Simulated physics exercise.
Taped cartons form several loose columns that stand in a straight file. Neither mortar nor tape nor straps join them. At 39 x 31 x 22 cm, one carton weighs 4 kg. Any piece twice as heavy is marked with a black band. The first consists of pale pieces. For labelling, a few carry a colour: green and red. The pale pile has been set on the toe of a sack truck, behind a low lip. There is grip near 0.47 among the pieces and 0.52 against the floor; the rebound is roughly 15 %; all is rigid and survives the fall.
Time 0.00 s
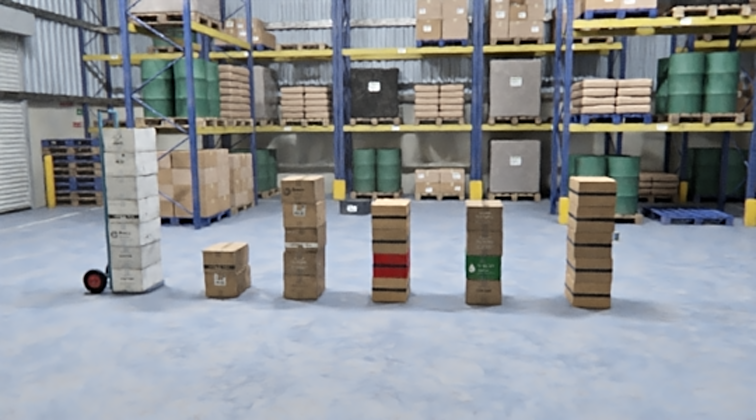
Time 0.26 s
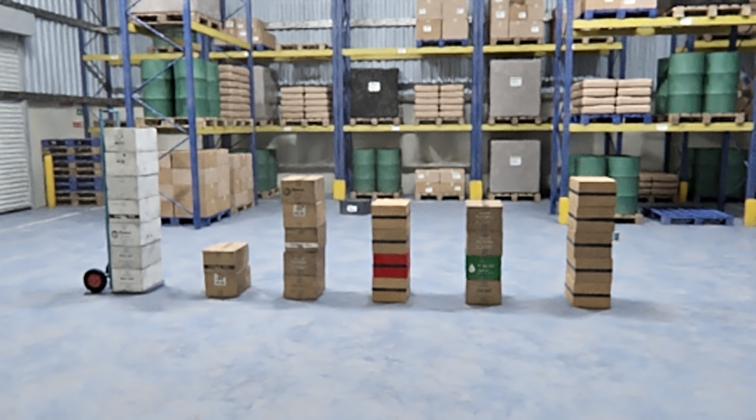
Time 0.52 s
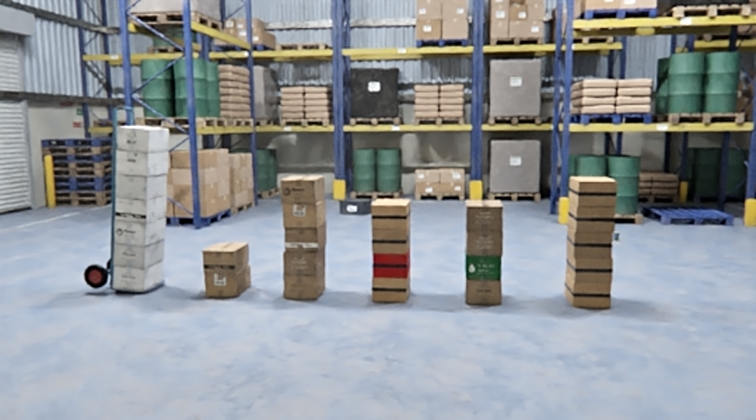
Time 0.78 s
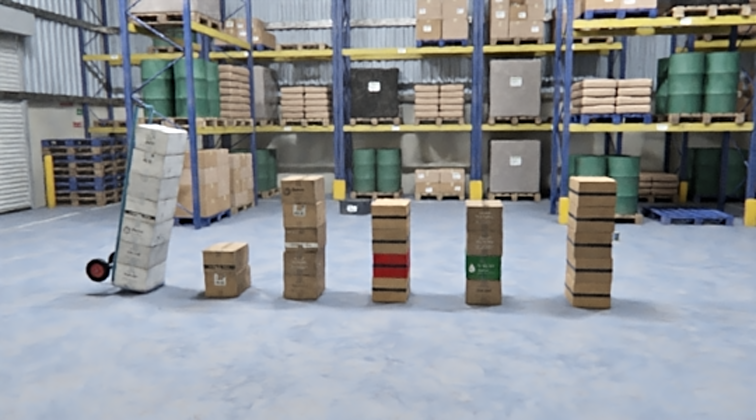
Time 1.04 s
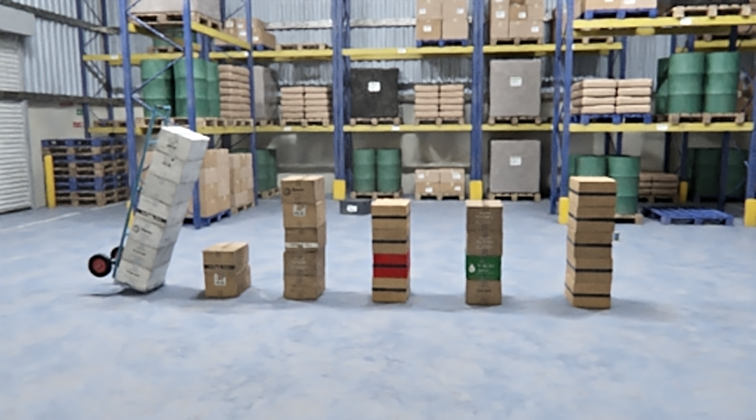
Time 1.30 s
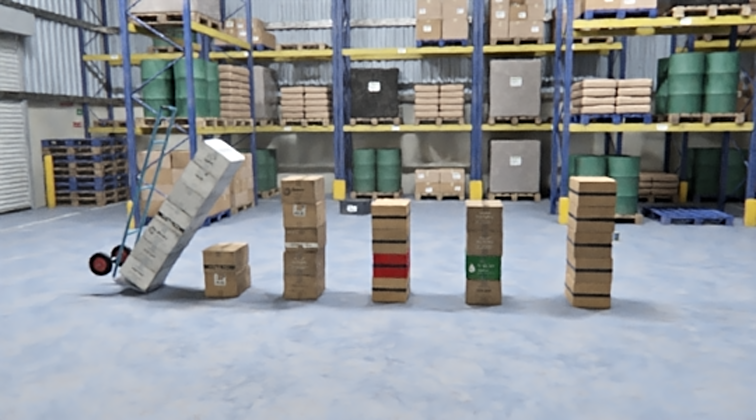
To begin with, a tall pale stack of cartons stands upright on a sack truck at the left of a row of brown carton columns in a warehouse. The truck tilts forward to the right, and the pale stack leans further than its frame, while the other columns stay still.
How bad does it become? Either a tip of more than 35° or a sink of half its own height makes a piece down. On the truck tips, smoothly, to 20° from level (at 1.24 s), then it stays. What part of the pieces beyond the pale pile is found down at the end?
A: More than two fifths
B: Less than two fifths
Less than two fifths (B).
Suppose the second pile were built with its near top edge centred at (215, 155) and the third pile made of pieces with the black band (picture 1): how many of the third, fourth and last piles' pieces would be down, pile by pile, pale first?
Result: Third pile 5, fourth pile 3, last pile 0.
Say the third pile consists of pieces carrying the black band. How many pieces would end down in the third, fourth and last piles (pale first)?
Third: 0; fourth: 0; last: 0.
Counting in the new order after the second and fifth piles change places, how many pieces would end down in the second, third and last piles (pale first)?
Down per pile: Second 0, third 0, last 0.
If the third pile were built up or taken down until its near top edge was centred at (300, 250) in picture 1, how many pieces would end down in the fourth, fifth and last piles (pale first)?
Counts down - fourth: 0; fifth: 0; last: 0.
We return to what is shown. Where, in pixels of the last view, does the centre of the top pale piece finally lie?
Look for the top piece around pixel (260, 245).
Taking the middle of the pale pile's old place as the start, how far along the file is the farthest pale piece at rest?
Distance: Near 140 cm.
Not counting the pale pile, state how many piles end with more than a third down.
The total is 0.
After 1.44 s, 7 of the pale pile down; none of the 20 other cartons down.
After 1.66 s, 7 of the pale pile down; none of the 20 other cartons down, 5 disturbed.
After 2.34 s, 7 of the pale pile down; 1 of the 20 other cartons down.
At rest (3.5 s), 7 of the pale pile down; 1 of the 20 other cartons down; red carton unmoved; green carton unmoved. That is 5 per cent. As the last picture would show them, middles, red carton near (392, 261), green carton near (483, 263).
